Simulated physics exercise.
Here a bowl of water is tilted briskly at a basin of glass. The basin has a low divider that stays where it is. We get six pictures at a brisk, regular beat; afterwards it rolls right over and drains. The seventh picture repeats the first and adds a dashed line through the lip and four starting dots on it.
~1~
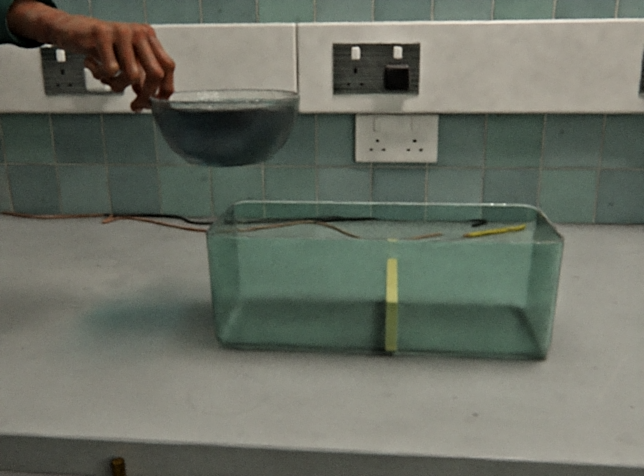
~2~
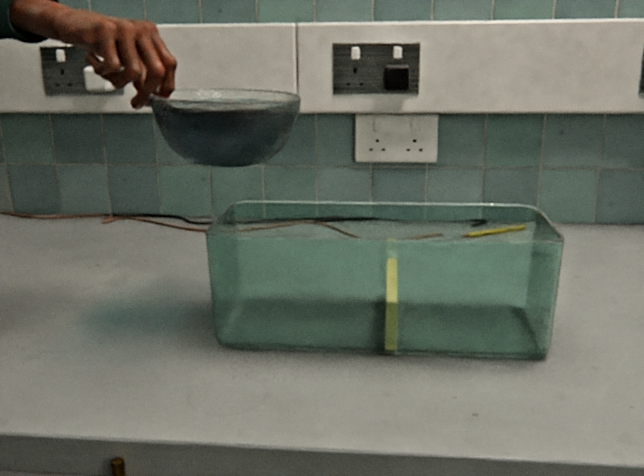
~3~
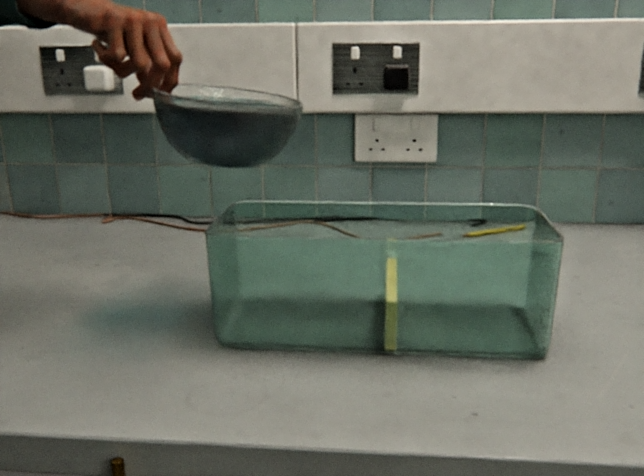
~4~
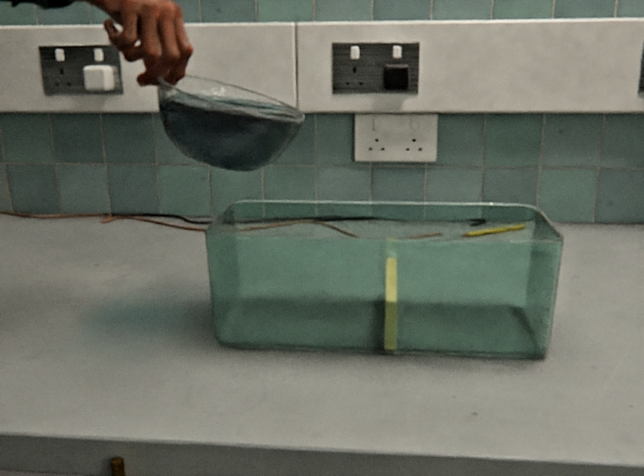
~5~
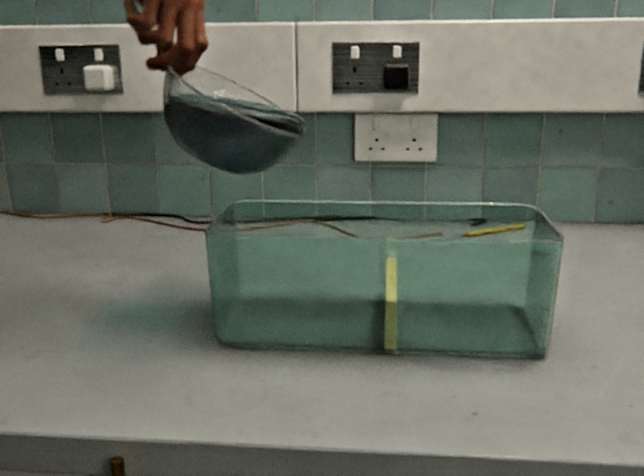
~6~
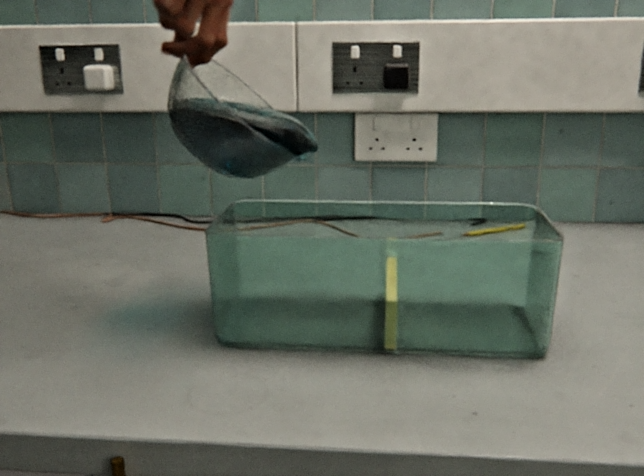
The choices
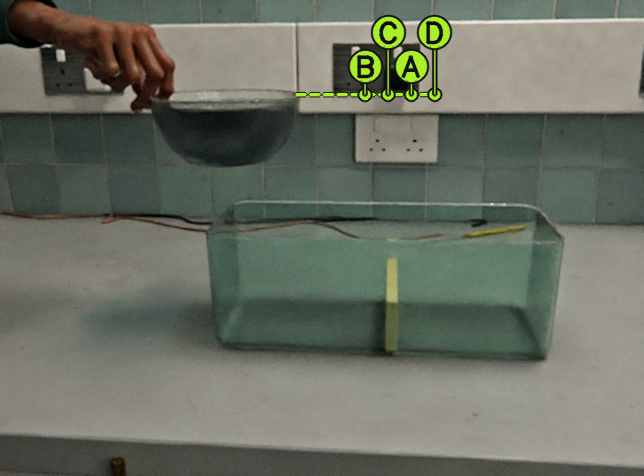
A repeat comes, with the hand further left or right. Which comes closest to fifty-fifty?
Best: B.
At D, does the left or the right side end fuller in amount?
More ends on the right.
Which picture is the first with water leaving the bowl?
Picture 5.
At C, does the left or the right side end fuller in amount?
The right one.
On the marked copy, A at (411, 94); B at (365, 94); C at (388, 94); D at (434, 94).
With A, about 19 % ends left of the wall and 79 % right of it.
With B, about 49 % ends left of the wall and 49 % right of it.
With C, about 32 % ends left of the wall and 66 % right of it.
With D, about 19 % ends left of the wall and 78 % right of it; 4 % is lost outside.
